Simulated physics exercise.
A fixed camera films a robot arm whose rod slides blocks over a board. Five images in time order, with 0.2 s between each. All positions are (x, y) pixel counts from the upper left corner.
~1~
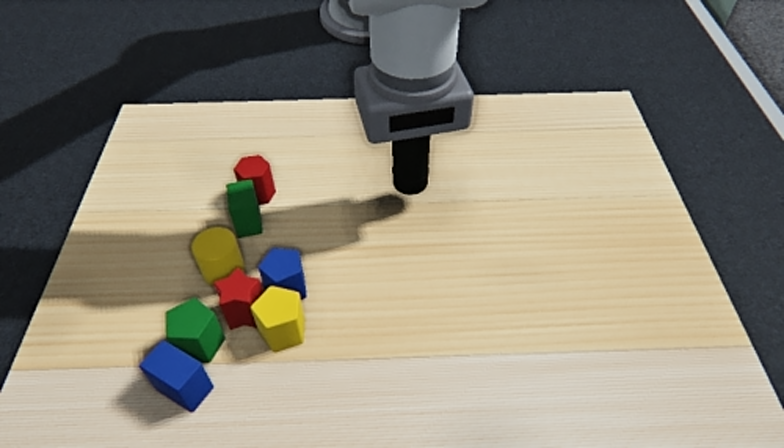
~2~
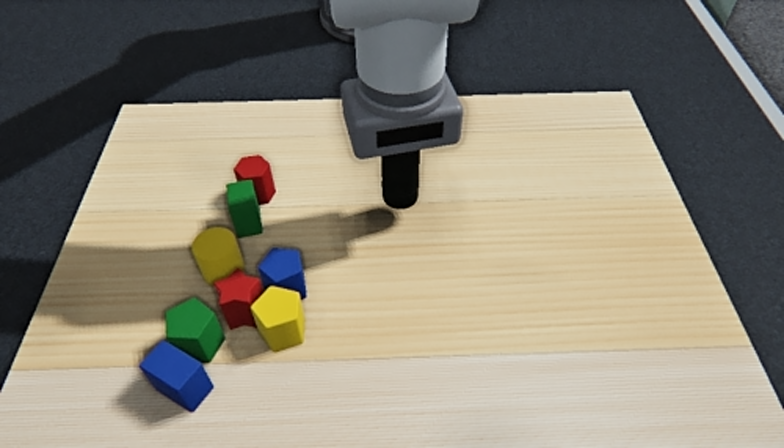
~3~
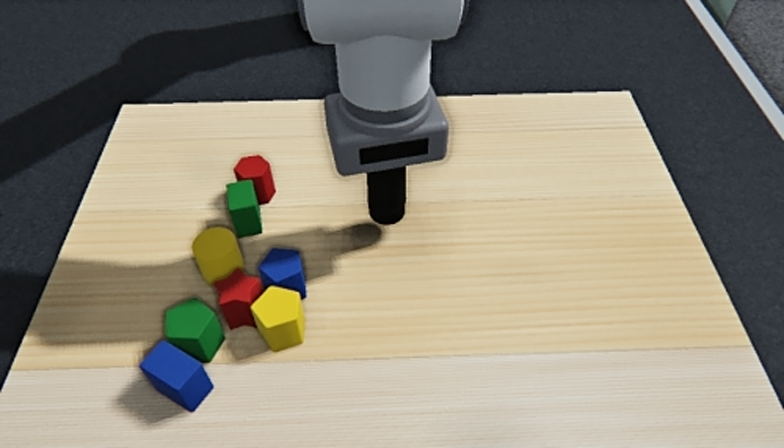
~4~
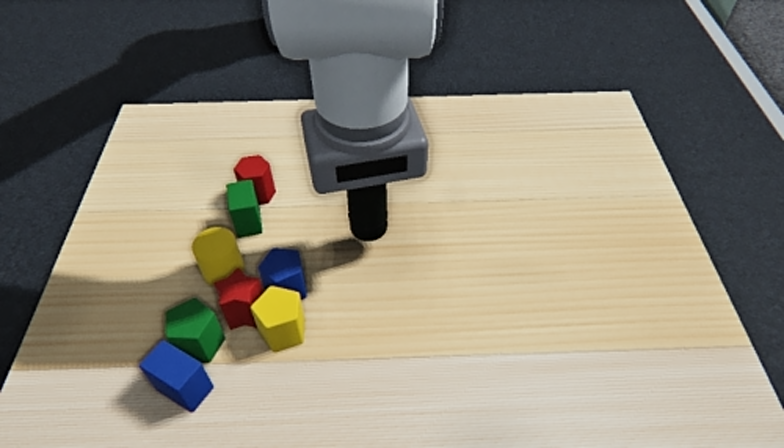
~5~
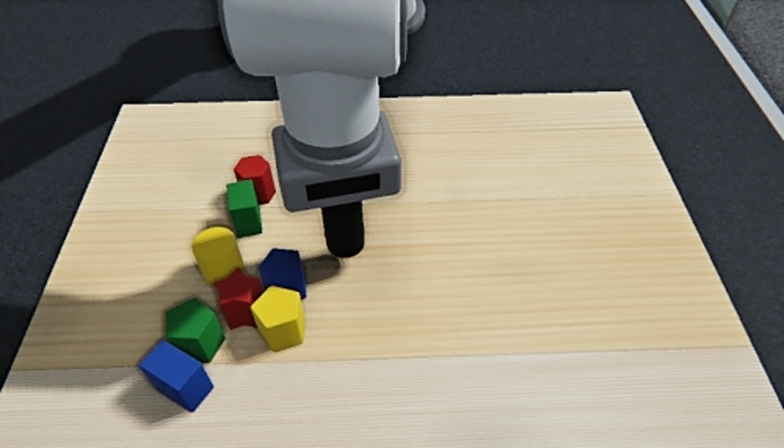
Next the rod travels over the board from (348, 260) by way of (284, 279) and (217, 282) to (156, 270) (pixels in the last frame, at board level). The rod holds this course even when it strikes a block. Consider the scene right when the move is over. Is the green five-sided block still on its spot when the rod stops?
No, it doesn't check out.
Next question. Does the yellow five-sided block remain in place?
That would be a yes.
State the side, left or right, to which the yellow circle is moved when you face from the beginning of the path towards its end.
Well, taking the path from its start to its end as straight ahead, the yellow circle moves to the right.
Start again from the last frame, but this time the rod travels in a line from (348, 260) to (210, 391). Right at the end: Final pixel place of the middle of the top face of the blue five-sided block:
Most likely (250, 272).
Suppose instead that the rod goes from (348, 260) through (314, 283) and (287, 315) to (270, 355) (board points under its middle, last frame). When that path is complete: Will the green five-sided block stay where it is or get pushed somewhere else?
Moved.
On the path given first. One third of the way, rod (279, 264); green five-sided block (178, 327), turned 25° clockwise; red star-shaped block (218, 304); blue five-sided block (246, 276), turned 40° anticlockwise.
Two thirds of the way, rod (210, 267); green five-sided block (155, 343), turned 35° clockwise; yellow circle (179, 234); red star-shaped block (198, 325); blue five-sided block (217, 289), turned 80° anticlockwise.
At the end, rod (147, 255); green five-sided block (155, 343), turned 35° clockwise; yellow circle (146, 212); red star-shaped block (198, 325); yellow five-sided block not moved; blue five-sided block (217, 289), turned 80° anticlockwise.
